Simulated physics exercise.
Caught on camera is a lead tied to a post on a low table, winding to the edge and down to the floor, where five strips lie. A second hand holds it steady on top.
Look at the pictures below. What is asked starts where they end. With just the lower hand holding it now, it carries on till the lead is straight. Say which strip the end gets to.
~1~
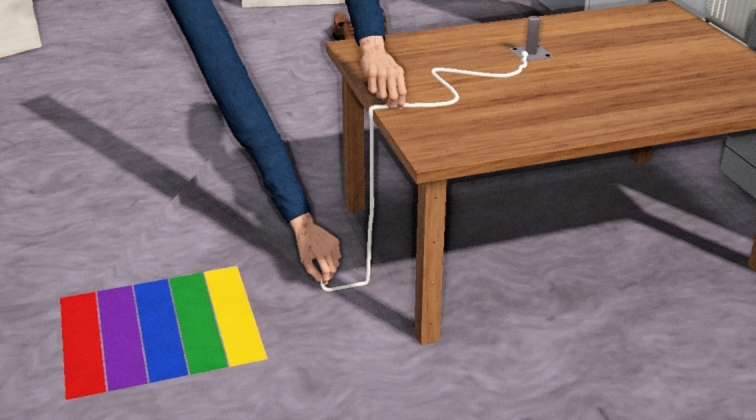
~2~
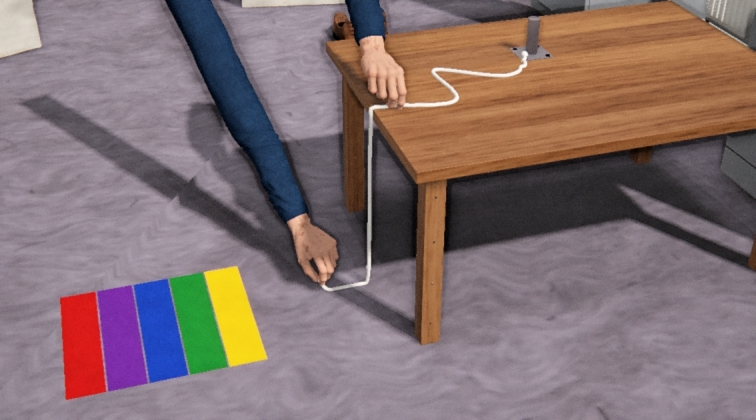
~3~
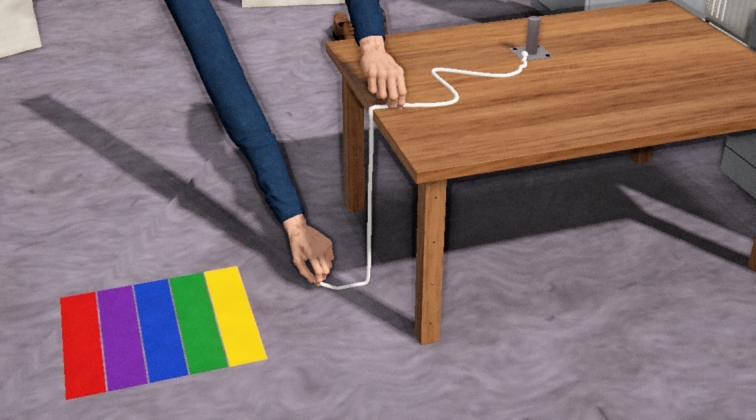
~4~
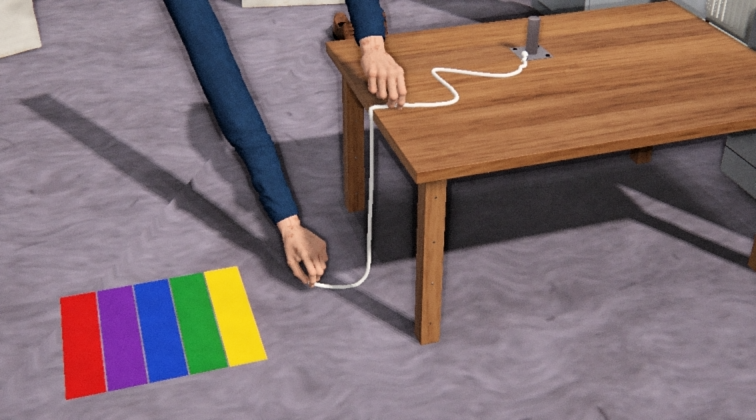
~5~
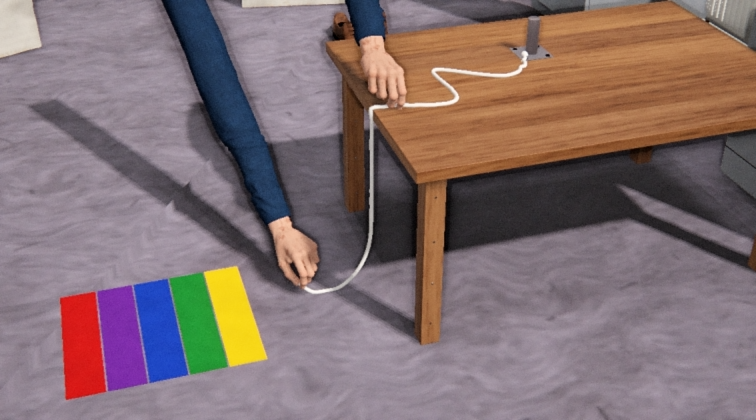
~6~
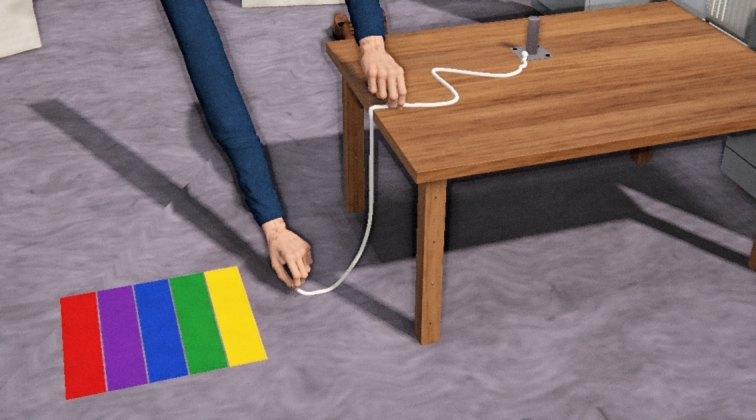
It gets to the red strip.
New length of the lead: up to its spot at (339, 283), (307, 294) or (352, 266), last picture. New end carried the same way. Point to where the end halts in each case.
(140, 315), (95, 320), (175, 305).
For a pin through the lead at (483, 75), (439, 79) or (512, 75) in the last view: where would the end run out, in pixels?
Per try (px, approx.): (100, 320); (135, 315); (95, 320).
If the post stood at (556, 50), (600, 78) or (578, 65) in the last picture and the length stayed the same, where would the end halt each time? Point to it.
Try by try, about (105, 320), (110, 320) and (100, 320).
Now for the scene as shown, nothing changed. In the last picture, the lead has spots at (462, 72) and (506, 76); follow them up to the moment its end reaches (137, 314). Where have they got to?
In order: (434, 75) and (469, 66).
A little later, end near (137, 314); over purple.
Next, end near (93, 322); over red.
When it is tight, end near (68, 327); over red. The red one.
